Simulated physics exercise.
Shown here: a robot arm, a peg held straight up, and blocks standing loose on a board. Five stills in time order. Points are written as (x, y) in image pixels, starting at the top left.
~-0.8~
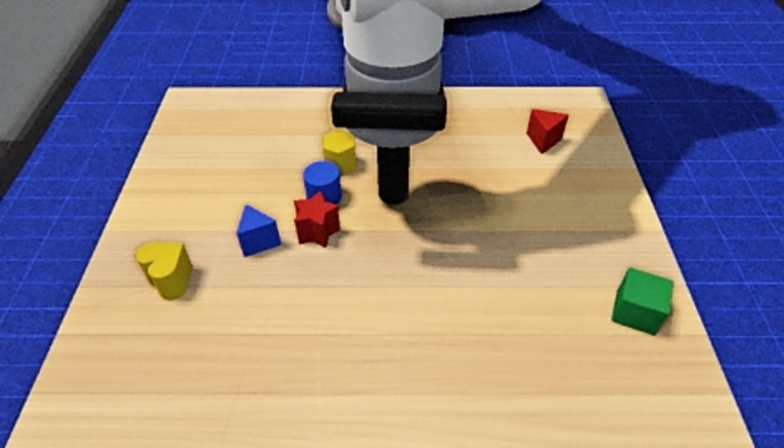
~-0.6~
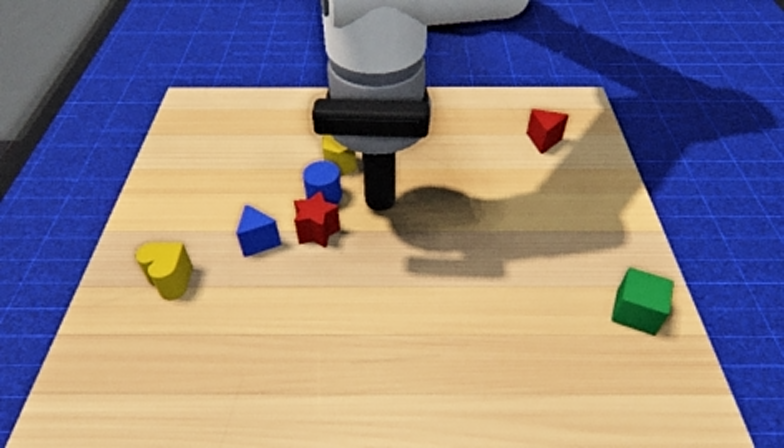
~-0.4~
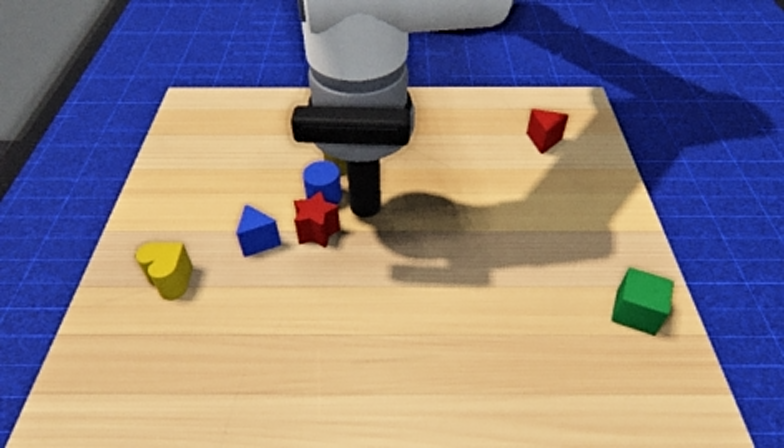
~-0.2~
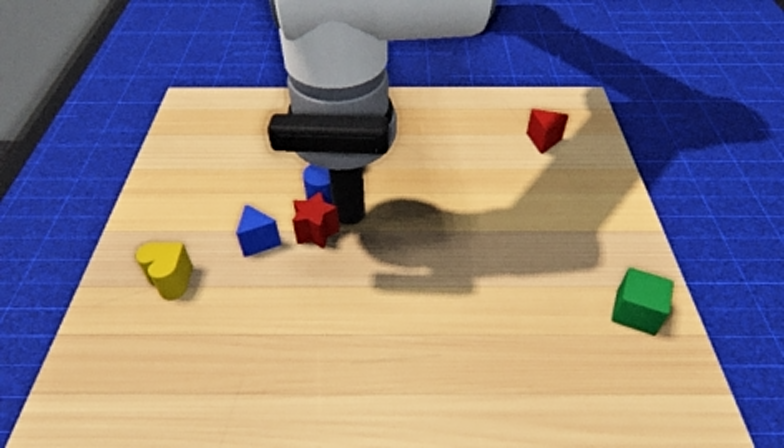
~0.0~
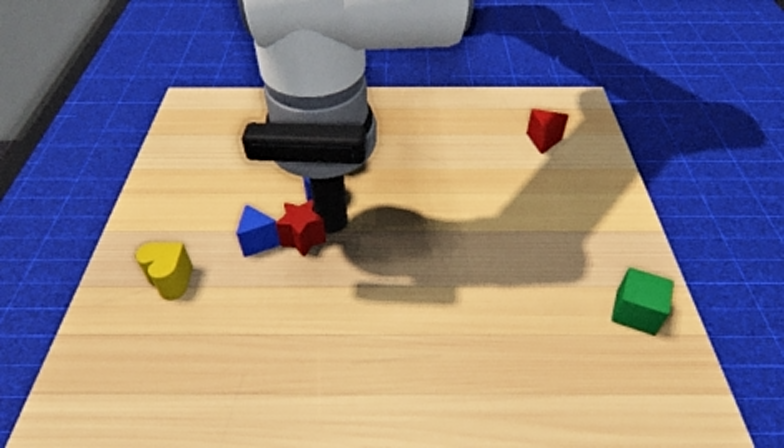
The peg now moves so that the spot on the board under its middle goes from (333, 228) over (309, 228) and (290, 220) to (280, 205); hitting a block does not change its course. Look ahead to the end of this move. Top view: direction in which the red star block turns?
My answer: Anticlockwise.
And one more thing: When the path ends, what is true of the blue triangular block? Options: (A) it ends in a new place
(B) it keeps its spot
The one that fits is A, it ends in a new place.
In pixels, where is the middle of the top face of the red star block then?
The spot you're after is about (272, 222) in the image.
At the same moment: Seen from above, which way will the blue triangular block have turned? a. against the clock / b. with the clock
That would be b.
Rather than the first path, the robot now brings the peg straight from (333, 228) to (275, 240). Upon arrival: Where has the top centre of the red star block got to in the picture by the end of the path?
Roughly at (244, 236).
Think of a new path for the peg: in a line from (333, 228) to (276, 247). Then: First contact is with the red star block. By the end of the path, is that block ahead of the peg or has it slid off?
I think it holds its spot in front.
What follows on the original path. Halfway along, peg (295, 218); blue triangular block (236, 223), turned 40° clockwise; red star block (273, 223), turned 35° anticlockwise.
At the end, peg (278, 198); blue triangular block (235, 223), turned 40° clockwise; red star block (272, 222), turned 40° anticlockwise; blue disc unmoved.
